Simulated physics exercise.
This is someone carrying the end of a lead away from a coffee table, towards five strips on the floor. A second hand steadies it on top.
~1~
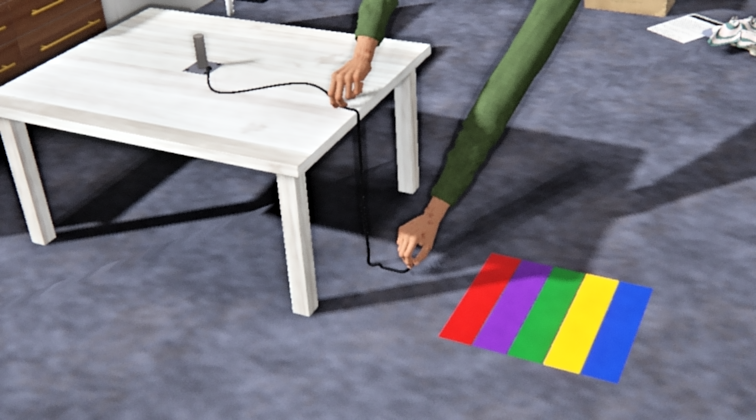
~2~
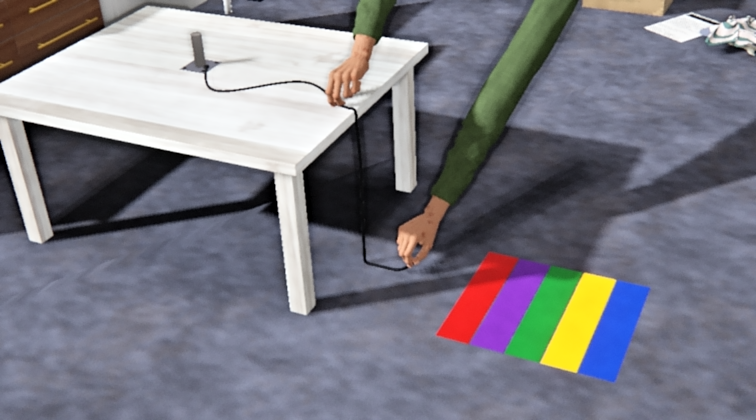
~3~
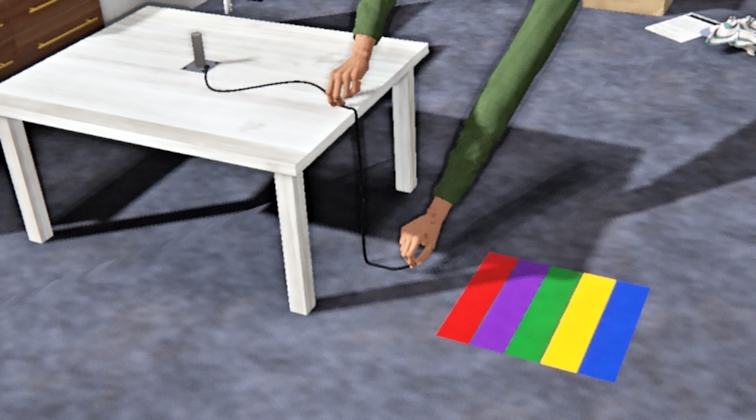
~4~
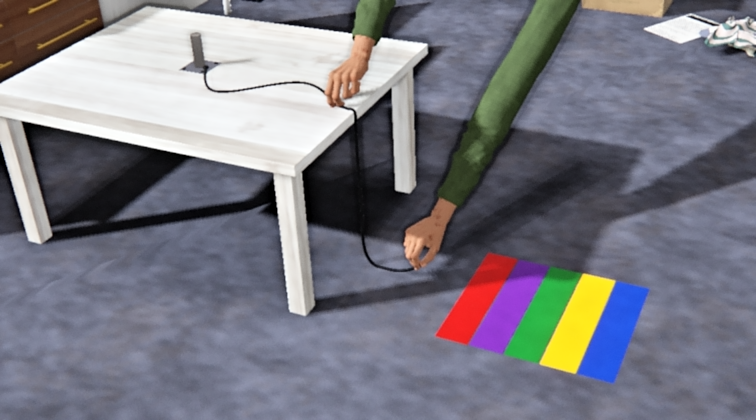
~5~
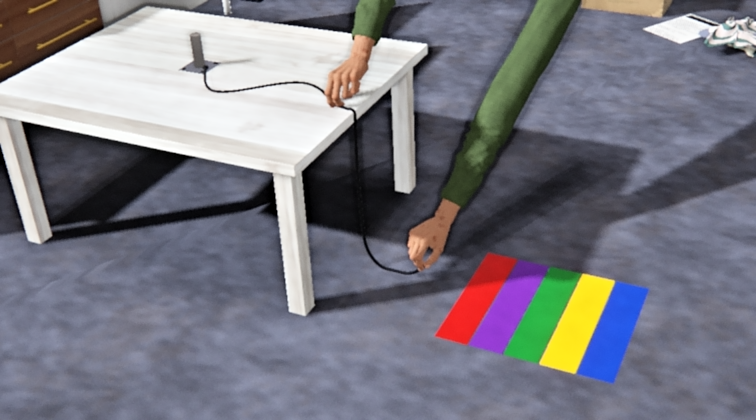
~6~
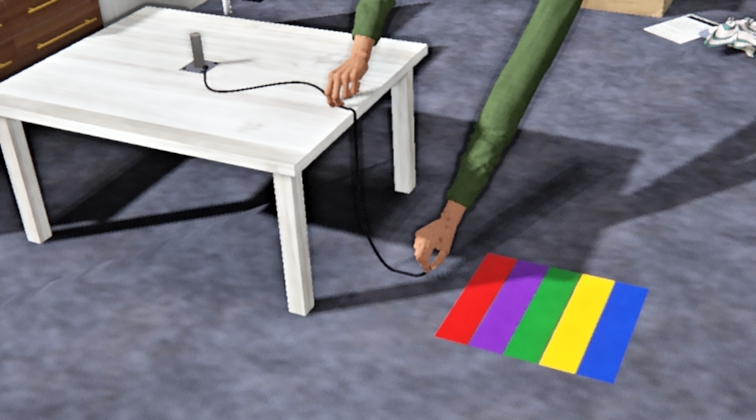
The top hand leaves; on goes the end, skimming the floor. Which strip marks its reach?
The end stops over the yellow strip.
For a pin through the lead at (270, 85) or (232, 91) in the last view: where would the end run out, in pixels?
Try by try, around (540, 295) and (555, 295).
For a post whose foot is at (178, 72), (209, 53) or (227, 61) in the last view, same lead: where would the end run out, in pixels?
The places are (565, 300), (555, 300) and (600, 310).
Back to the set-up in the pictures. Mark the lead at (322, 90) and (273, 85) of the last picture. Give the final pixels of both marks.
The first at (348, 105), the second at (300, 92).
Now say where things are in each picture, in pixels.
In the first picture, end (413, 264); red (465, 324); purple (499, 333); green (533, 341); yellow (569, 351); blue (607, 360).
In the second picture, end (413, 263); lead through (206, 80) (256, 87) (322, 90) (357, 124) (362, 190) (364, 254).
In the third picture, end (415, 264).
In the fourth picture, end (420, 266); lead through (205, 81) (256, 88) (322, 90) (356, 125) (360, 190) (367, 255).
In the fifth picture, end (424, 267).
In the sixth picture, end (430, 268); lead through (205, 81) (255, 88) (322, 90) (355, 125) (358, 190) (379, 256).
Soon after, end near (517, 289); over purple.
After that, end near (558, 298); over green.
At the stop, end near (582, 304); over yellow. It gets as far as the yellow strip.
